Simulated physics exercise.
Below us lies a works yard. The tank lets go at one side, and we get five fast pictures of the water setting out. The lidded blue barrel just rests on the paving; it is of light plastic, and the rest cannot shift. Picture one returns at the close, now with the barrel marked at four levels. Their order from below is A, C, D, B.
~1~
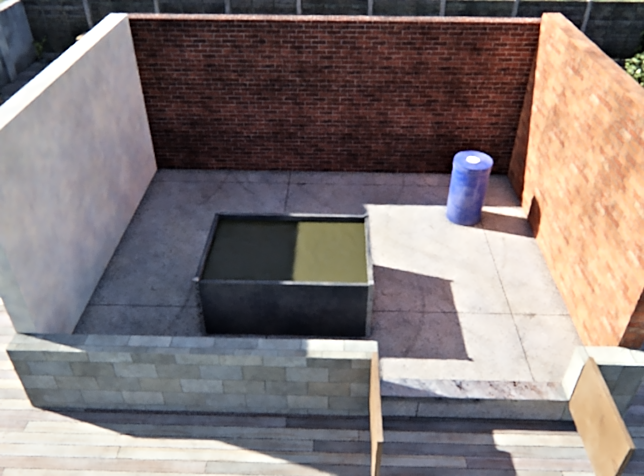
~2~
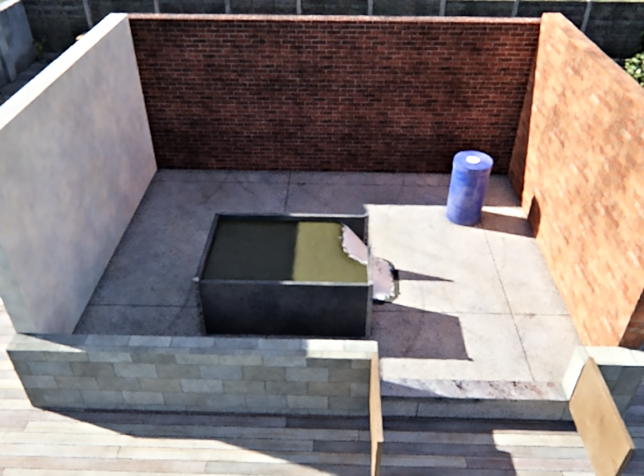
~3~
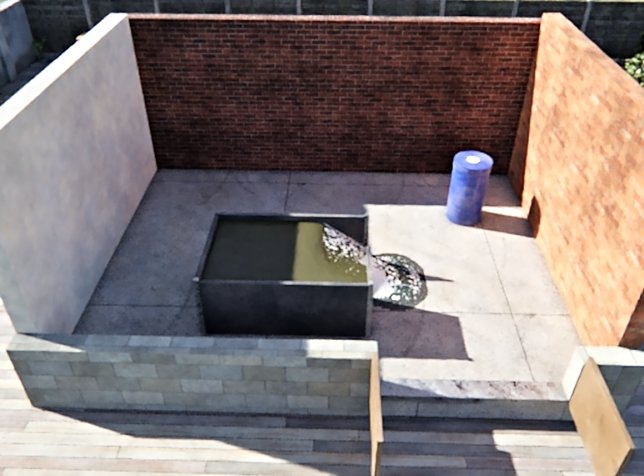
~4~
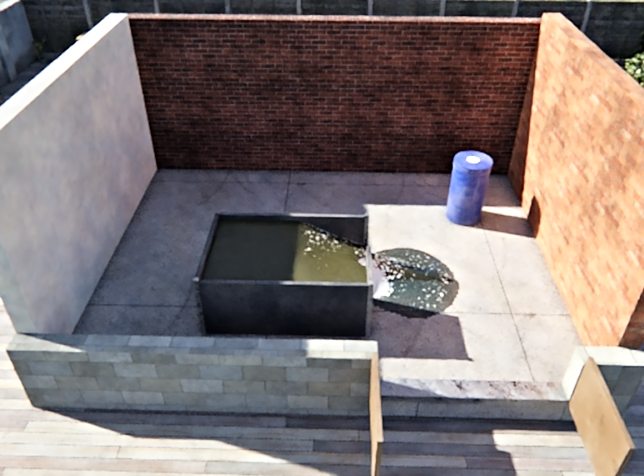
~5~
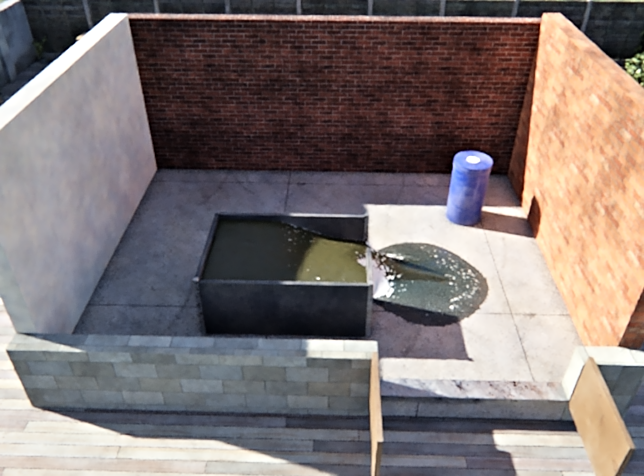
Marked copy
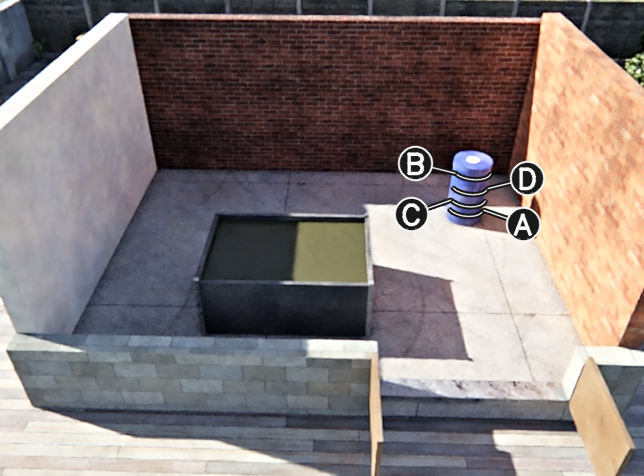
In a walled works yard, a dark tank full of murky water stands near a blue barrel; water pours over the tank's right side, and a foam-flecked puddle spreads across the paving towards the barrel.
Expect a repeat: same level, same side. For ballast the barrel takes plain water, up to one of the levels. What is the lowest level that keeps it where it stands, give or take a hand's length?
A.
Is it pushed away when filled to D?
No, not at all.
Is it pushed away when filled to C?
No, not at all.
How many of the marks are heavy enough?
All of the four.
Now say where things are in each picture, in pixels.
The first frame shows lid of the blue barrel at (473, 160); tank full, its middle at (288, 251); open gate at (475, 347).
In the second frame, 1 % of the ground under water, its edge towards the barrel at (381, 261).
In the third frame, 3 % of the ground under water, its edge towards the barrel at (409, 262).
In the fourth frame, 5 % of the ground under water, its edge towards the barrel at (412, 251).
The fifth frame shows lid of the blue barrel at (473, 160); 8 % of the ground under water, its edge towards the barrel at (444, 252).
In white, A at (468, 216); B at (475, 179); C at (470, 206); D at (472, 194); from the bottom up A, C, D, B.
With A, it does not move.
With B, it does not move.
With C, it does not move.
With D, it does not move.
